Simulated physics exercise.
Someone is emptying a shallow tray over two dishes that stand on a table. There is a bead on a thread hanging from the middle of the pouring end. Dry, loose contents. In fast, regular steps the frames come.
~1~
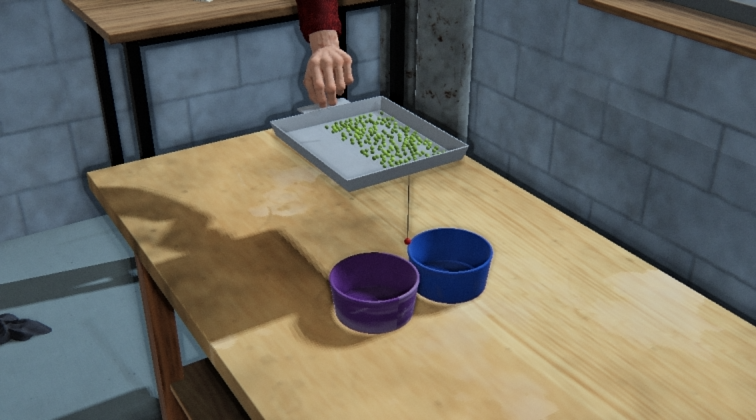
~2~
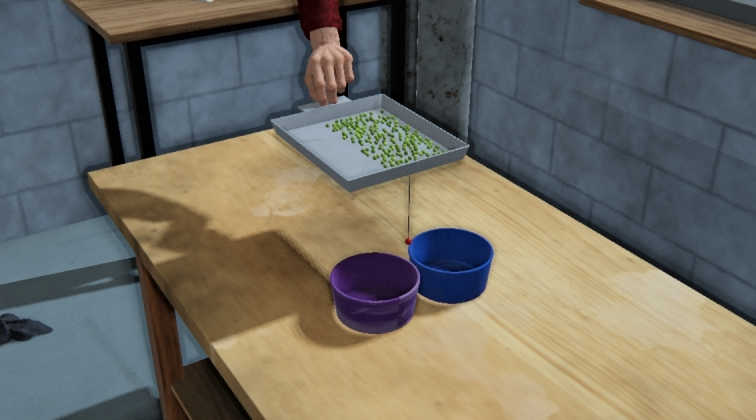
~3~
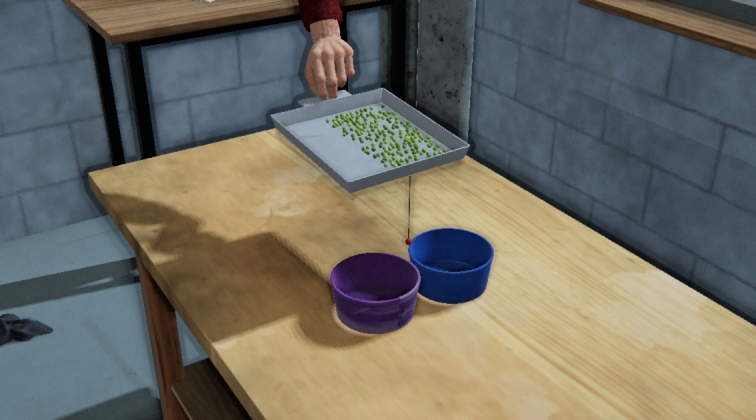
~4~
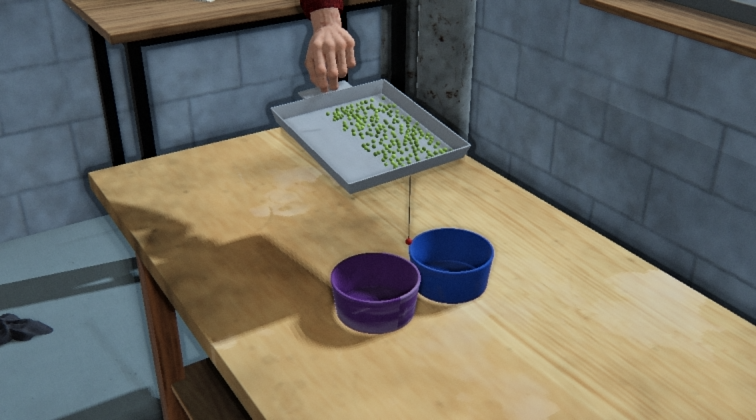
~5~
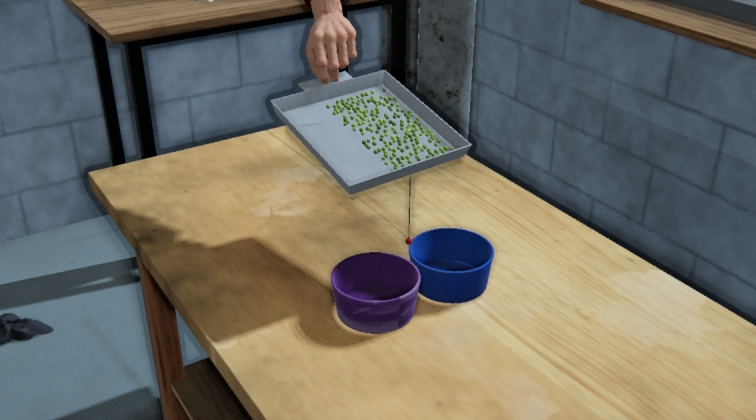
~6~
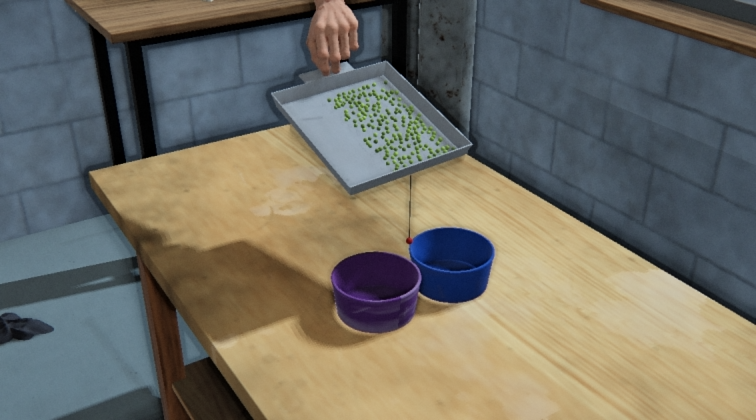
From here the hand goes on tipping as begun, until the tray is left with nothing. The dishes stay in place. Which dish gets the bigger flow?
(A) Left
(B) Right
(A) Left.
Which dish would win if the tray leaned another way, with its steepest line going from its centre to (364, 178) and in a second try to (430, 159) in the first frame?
The leftmost dish, then the rightmost dish.
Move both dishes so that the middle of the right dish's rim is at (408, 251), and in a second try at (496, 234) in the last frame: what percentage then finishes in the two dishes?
You'd get about 70 per cent first and about 40 per cent second.
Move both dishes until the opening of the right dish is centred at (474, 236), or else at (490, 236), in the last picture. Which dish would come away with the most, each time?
The first time the left-side one comes out ahead, the second time the left-side one.
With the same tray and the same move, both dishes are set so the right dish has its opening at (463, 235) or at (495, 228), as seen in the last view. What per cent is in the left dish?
Roughly 70 % and 30 %.
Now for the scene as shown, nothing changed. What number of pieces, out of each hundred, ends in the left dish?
About 80 per cent.
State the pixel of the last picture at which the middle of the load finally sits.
Centre at rest: Close to (378, 310).
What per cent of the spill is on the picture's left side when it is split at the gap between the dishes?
Roughly 20 in a hundred.
Just after the last frame, tray tipped steeply; almost all on the tray; just a few in the left dish; just a few outside both; just a few in the air.
A moment on, tray tipped right over; roughly a quarter on the tray; roughly a quarter in the left dish; just a few in the right dish; just a few outside both; roughly a third in the air.
Further on, tray tipped past a quarter turn; the larger part in the left dish; about a tenth in the right dish; about a tenth outside both.
When it is over, tray tipped past a quarter turn; the larger part in the left dish; about a tenth in the right dish; about a tenth outside both.
